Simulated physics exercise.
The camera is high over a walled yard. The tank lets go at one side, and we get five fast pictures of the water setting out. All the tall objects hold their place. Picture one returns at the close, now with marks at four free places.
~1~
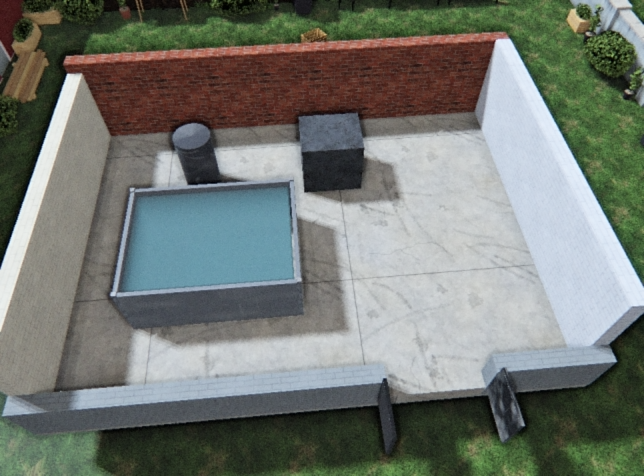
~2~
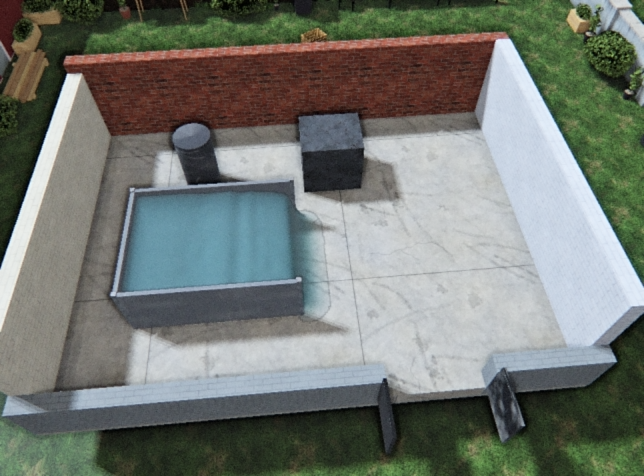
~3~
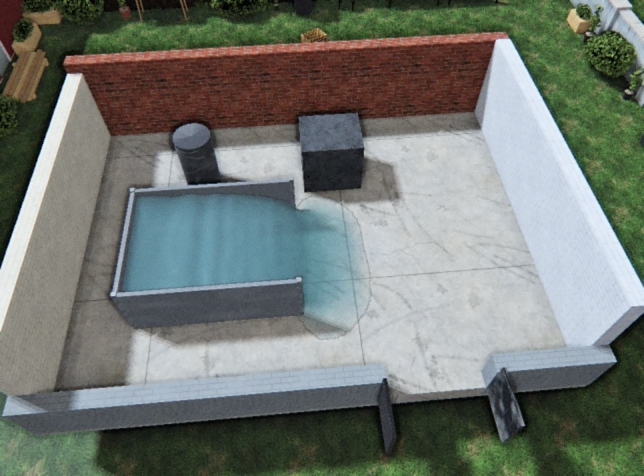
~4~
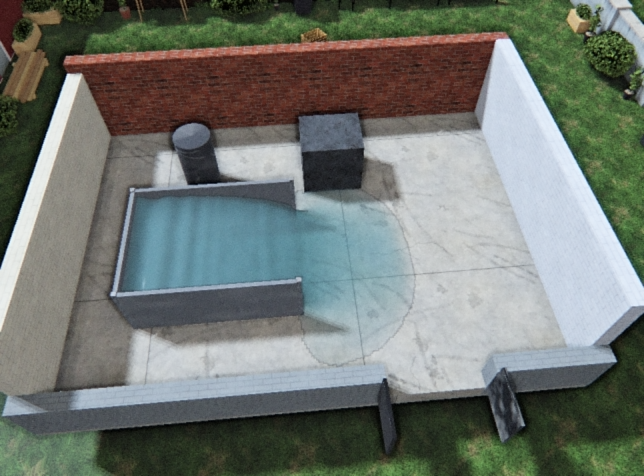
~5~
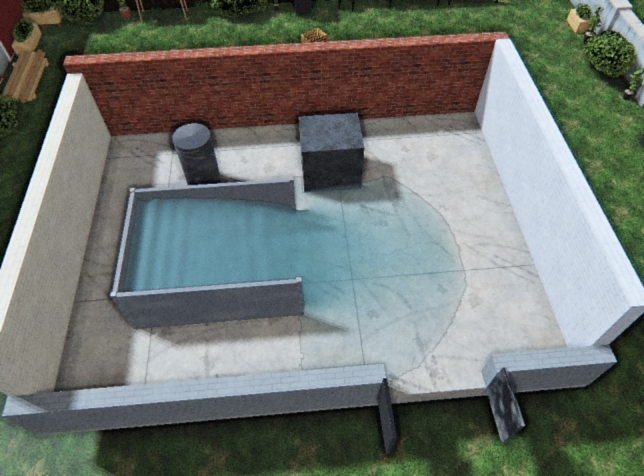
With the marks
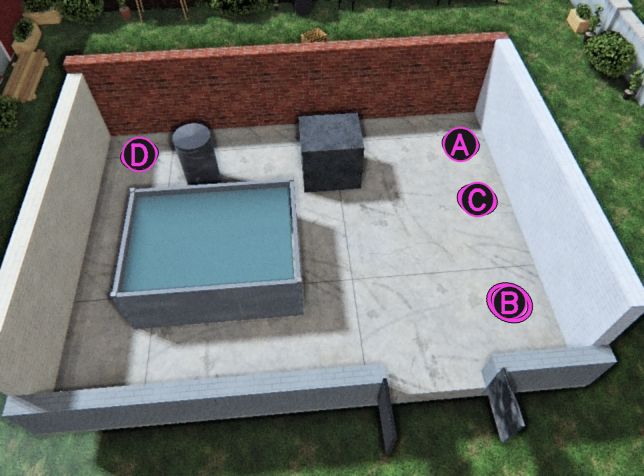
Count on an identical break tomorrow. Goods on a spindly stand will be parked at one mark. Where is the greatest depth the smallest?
Go for D.
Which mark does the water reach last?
Here it is ring D.
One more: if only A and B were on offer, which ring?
That is ring A.
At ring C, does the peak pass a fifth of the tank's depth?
Yes.
On the marked copy, A at (460, 144); B at (509, 302); C at (477, 199); D at (139, 154).
With A, the water peaks at about 36 % of the depth that stood in the tank.
With B, the water peaks at about 57 % of the depth that stood in the tank.
With C, the water peaks at about 43 % of the depth that stood in the tank.
With D, the water peaks at about 20 % of the depth that stood in the tank.
